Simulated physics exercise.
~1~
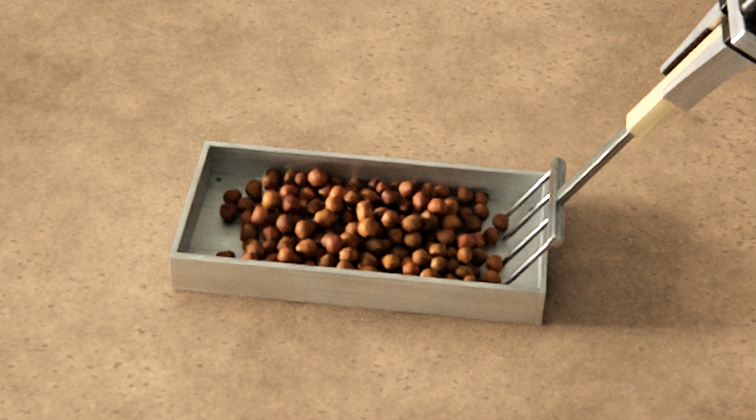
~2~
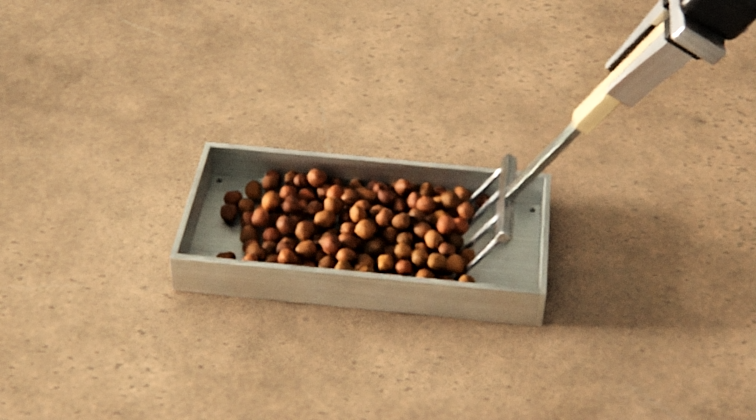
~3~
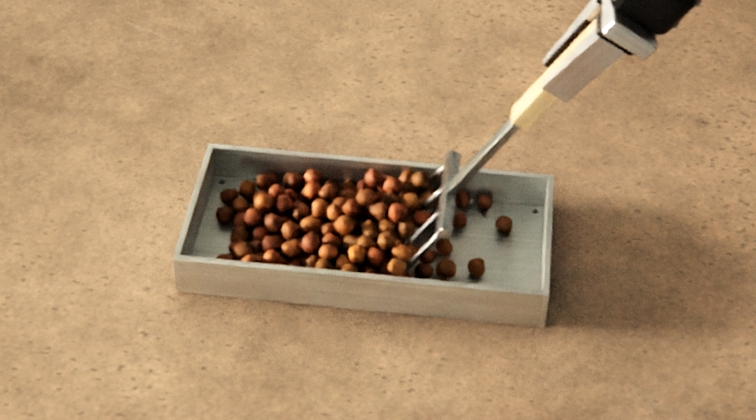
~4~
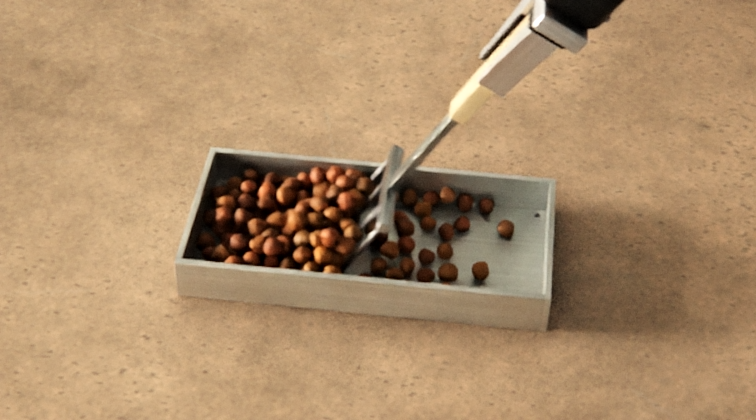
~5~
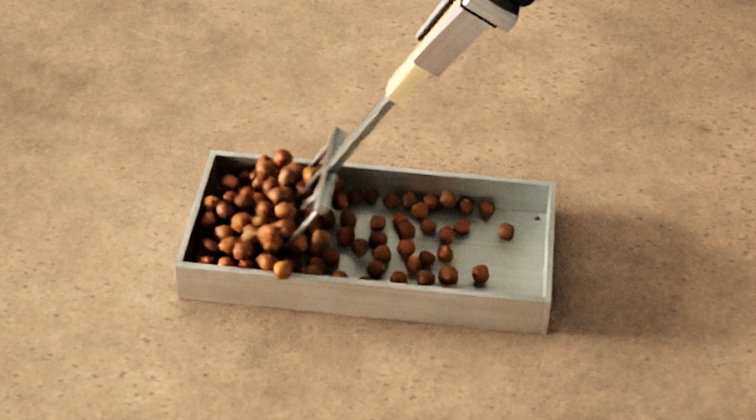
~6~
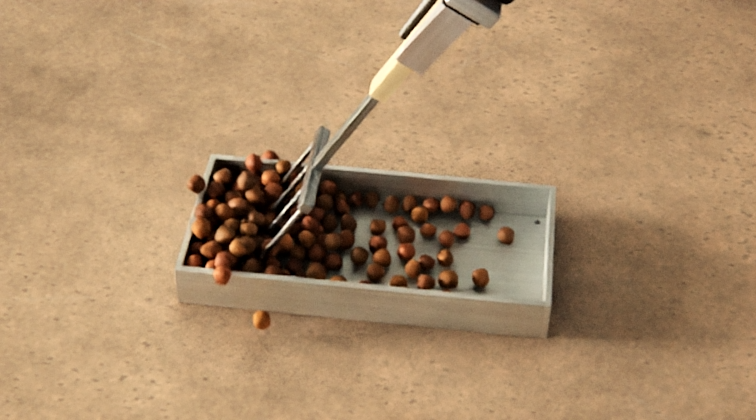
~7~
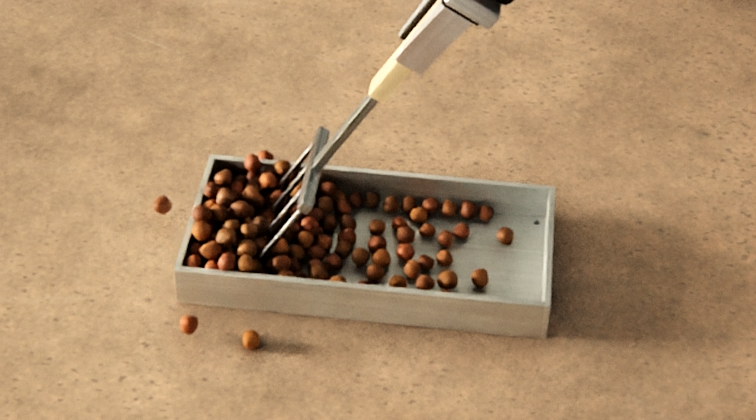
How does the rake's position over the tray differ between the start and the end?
At the start the rake is at the right end of the tray. By the end it is toward the left side, up against the piled hazelnuts.
The video shows a robot arm dragging a pronged rake leftward through a gray tray of hazelnuts, heaping most of them against the left end while some slip behind. A few spill over the edges, and the rake stops beside the heap.
